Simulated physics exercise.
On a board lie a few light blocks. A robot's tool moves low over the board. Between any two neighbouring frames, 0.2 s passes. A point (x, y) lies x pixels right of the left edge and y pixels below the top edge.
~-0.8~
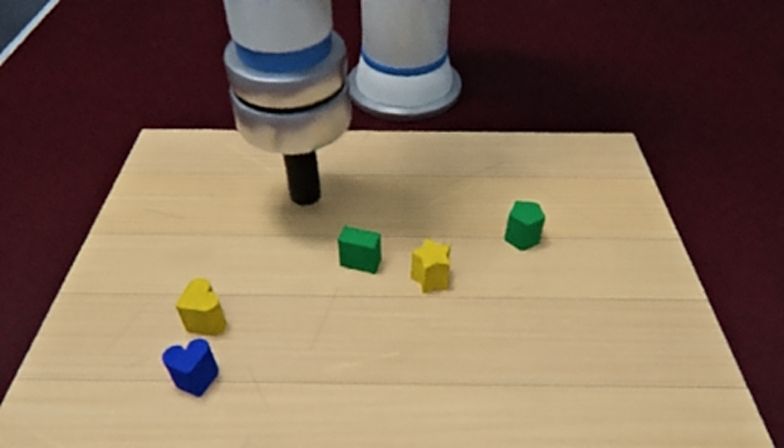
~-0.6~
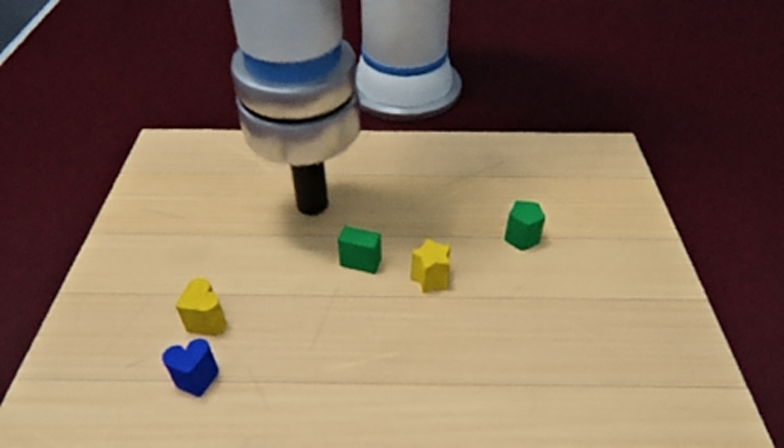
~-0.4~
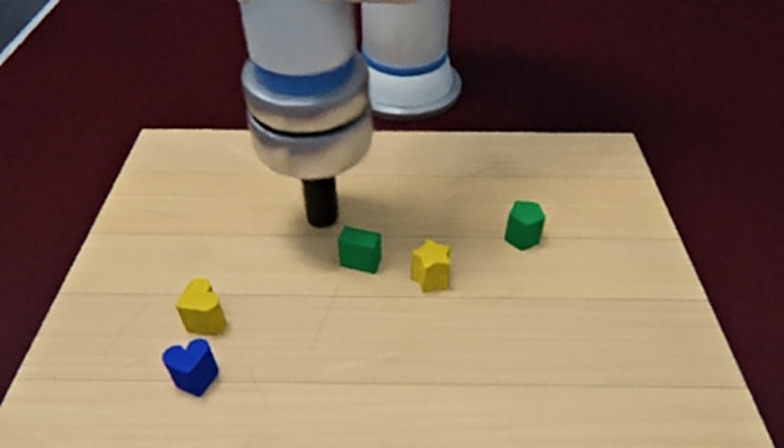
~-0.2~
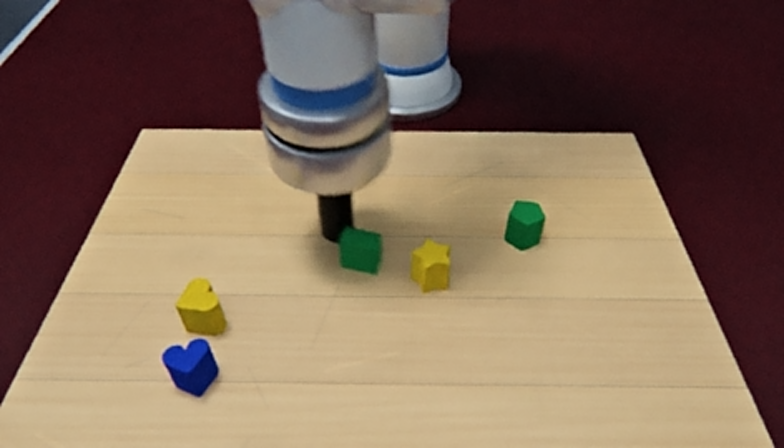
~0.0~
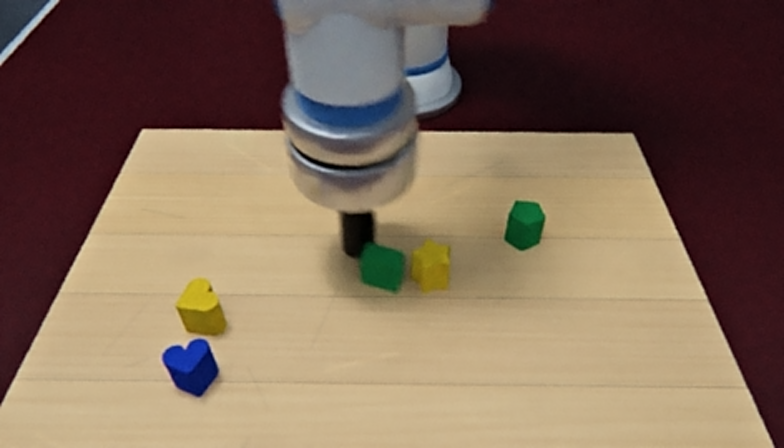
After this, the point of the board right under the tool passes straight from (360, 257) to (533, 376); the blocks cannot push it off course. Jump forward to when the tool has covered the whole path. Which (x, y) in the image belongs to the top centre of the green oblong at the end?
Its top middle will sit at (441, 327).
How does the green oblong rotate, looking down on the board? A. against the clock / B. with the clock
I choose B.
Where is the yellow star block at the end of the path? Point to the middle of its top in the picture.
I predict (459, 260).
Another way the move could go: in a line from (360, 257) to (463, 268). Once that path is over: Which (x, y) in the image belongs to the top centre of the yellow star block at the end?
Its top middle is near (465, 266).
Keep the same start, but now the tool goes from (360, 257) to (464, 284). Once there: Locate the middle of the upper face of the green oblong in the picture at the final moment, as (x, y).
I'd say the green oblong ends with its top centre at (413, 276).
The first path, step by step. One third of the way, tool (412, 281); green oblong (424, 297), turned 45° clockwise; yellow star block (449, 256), turned 35° anticlockwise.
Two thirds of the way, tool (471, 321); green oblong (441, 327), turned 110° clockwise; yellow star block (459, 260), turned 85° anticlockwise.
At the end, tool (536, 366); green oblong (441, 327), turned 110° clockwise; yellow star block (459, 260), turned 85° anticlockwise.
